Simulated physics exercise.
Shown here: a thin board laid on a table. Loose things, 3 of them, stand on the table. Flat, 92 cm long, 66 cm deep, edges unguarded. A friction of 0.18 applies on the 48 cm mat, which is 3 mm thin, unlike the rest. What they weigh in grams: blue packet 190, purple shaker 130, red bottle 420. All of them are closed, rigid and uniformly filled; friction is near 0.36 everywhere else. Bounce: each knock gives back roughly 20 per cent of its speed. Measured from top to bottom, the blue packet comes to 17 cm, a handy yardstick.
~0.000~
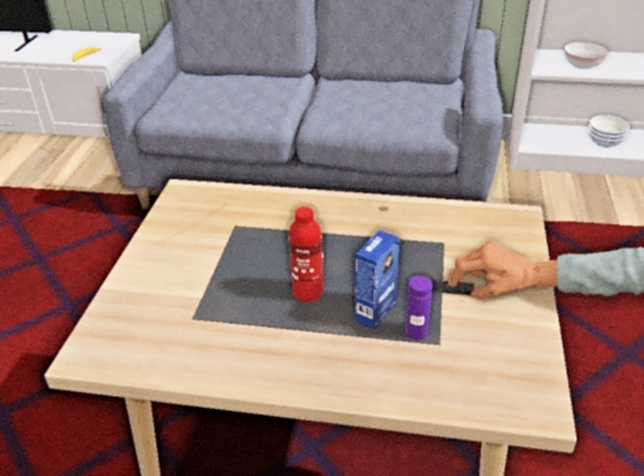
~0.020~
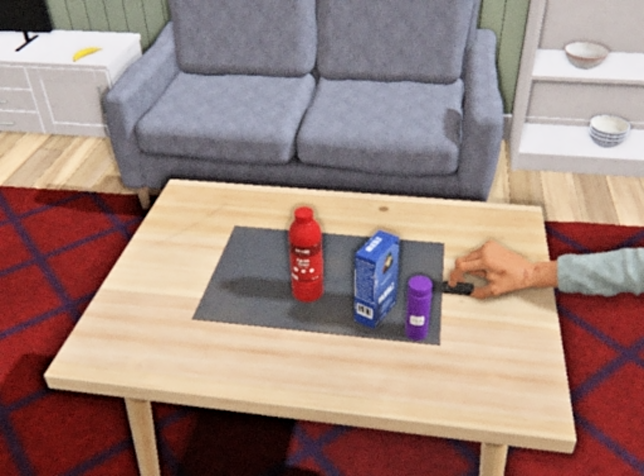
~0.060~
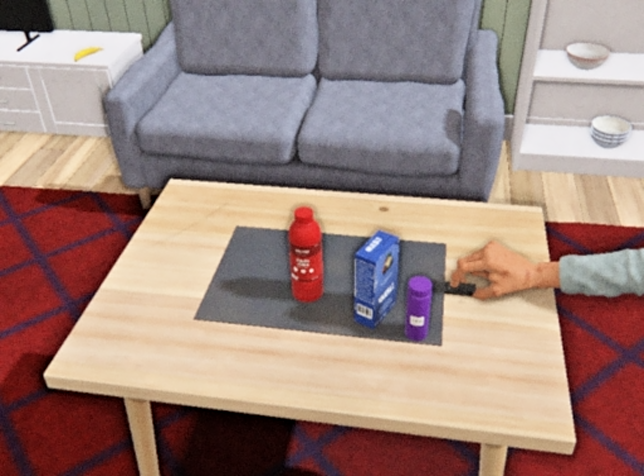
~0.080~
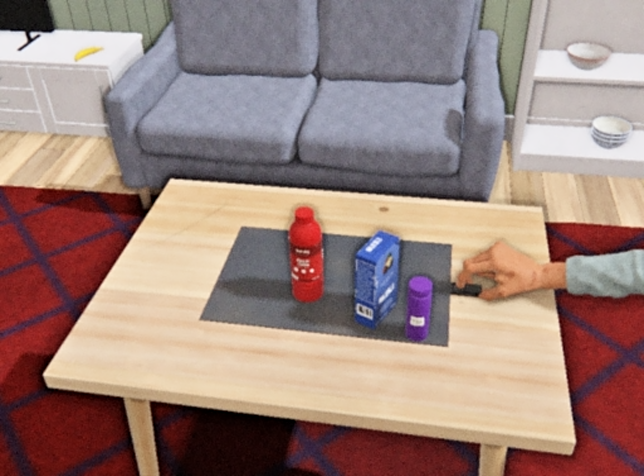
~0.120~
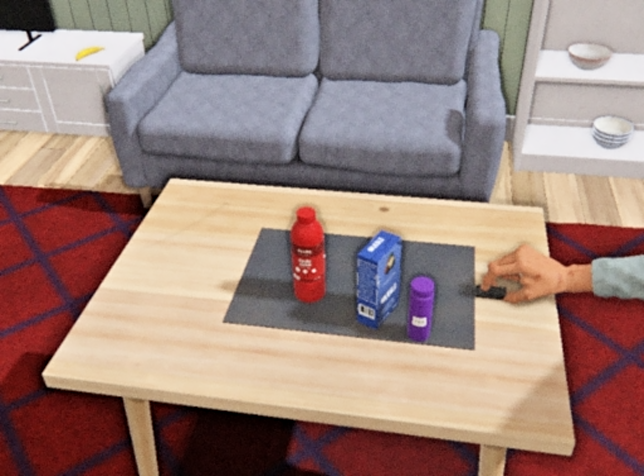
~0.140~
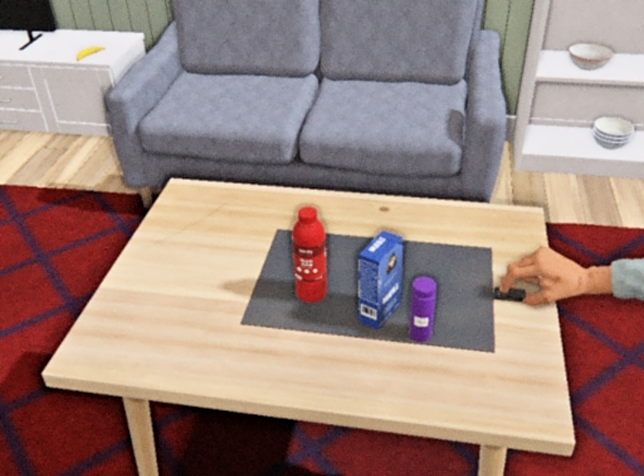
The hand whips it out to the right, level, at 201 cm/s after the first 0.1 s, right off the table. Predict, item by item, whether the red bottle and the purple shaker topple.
The red bottle does not topple. The purple shaker does topple.
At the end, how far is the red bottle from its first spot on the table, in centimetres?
It ends about 5 centimetres from where it started.
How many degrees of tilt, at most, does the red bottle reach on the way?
Maximum lean: 10°.
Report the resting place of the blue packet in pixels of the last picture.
Its centre ends close to (466, 334) in the last view.
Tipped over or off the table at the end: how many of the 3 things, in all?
That gives 2.
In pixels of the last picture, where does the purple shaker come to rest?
About (525, 337).
After 0.24 s, 30 cm of pull; red bottle 4° off upright near (322, 256); purple shaker moved 4 cm near (437, 312); blue packet moved 4 cm.
After 0.44 s, 70 cm of pull; purple shaker 17° off upright near (487, 317); red bottle 9° off upright near (336, 257); blue packet 14° off upright.
After 0.64 s, 99 cm of pull; purple shaker on its side near (524, 338); red bottle 5° off upright near (323, 255); blue packet 56° off upright.
In the end (1.5 s), toppled on the table, blue packet and purple shaker; red bottle under 6 cm from the start. At the end, from the last picture's camera, red bottle near (328, 257), purple shaker near (526, 337).
